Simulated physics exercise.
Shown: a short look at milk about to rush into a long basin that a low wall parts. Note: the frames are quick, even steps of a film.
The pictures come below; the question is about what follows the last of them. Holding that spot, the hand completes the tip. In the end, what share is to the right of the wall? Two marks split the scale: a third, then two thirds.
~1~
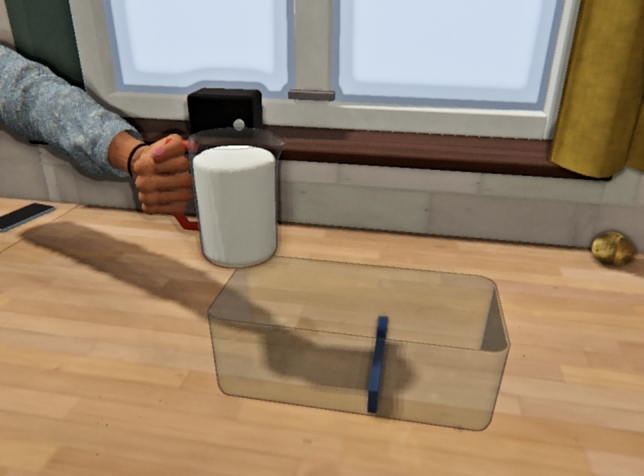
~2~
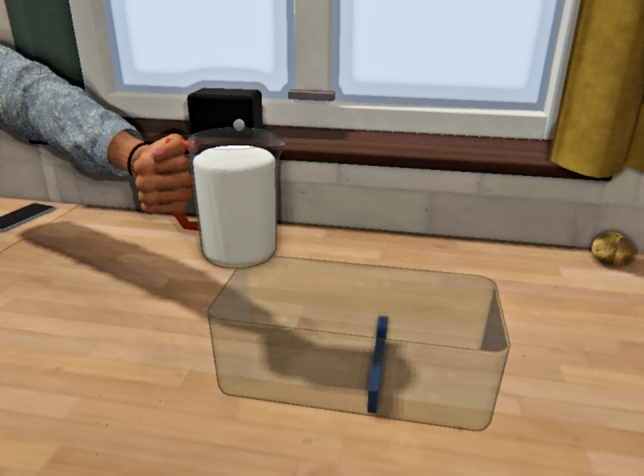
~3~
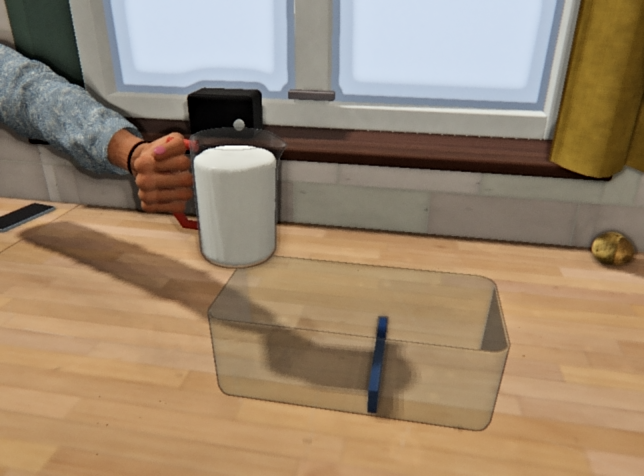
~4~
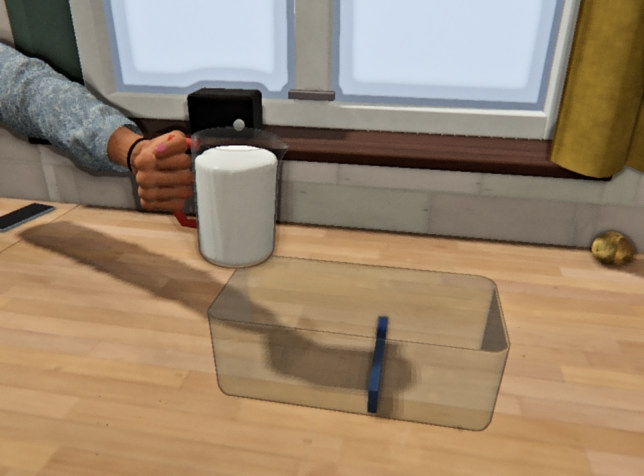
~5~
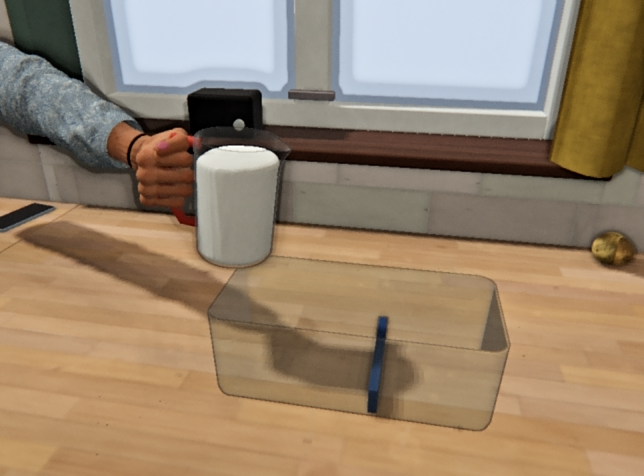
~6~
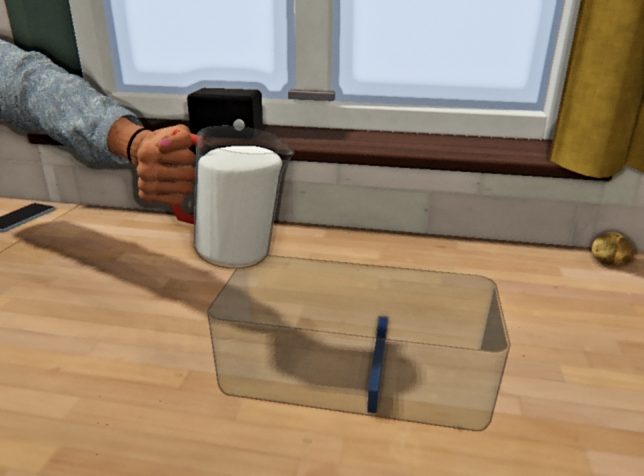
The right side of the wall holds a small share, below one third.
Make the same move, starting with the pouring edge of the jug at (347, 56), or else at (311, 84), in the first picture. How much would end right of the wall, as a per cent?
Try one: 85 %; try two: 90 %.
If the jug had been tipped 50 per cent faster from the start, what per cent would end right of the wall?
Close to 10 out of every hundred.
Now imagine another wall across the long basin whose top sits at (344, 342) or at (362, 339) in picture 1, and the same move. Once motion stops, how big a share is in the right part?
My guess is some 90 percent the first time and some 45 percent the second.
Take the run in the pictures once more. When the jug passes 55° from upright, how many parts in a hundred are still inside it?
Some 90 per cent has not yet come out.
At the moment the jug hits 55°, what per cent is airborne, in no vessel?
Around 5 in a hundred.
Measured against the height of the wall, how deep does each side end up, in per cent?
On the left it sits near 60, while on the right it sits near 10.
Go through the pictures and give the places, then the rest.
Tilt 0°; pouring edge (285, 143); surface from (198, 153) to (276, 158); the long basin's rim runs from (228, 283) to (501, 313); the wall's top is at (379, 351), in the first frame.
Tilt 0°; pouring edge (285, 143); surface from (198, 153) to (276, 158), in the second frame.
Tilt 1°; pouring edge (286, 144); surface from (200, 153) to (276, 159), in the third frame.
Tilt 3°; pouring edge (288, 146); surface from (201, 153) to (277, 160), in the fourth frame.
Tilt 6°; pouring edge (291, 149); surface from (202, 155) to (280, 160), in the fifth frame.
Tilt 9°; pouring edge (294, 152); surface from (205, 154) to (283, 160), in the sixth frame.
A moment on, the jug is tipped part way and 92 per cent is still to pour, 1 is left of the wall and 0 right of it.
Next, the jug is tipped on its side and 56 per cent is still to pour, 26 is left of the wall and 4 right of it.
Then the jug is tipped on its side and 14 per cent is still to pour, 72 is left of the wall and 7 right of it.
Later the jug is tipped on its side and 2 per cent is still to pour, 86 is left of the wall and 10 right of it.
At rest 89 per cent lies left of the wall, 10 right of it and 1 outside.
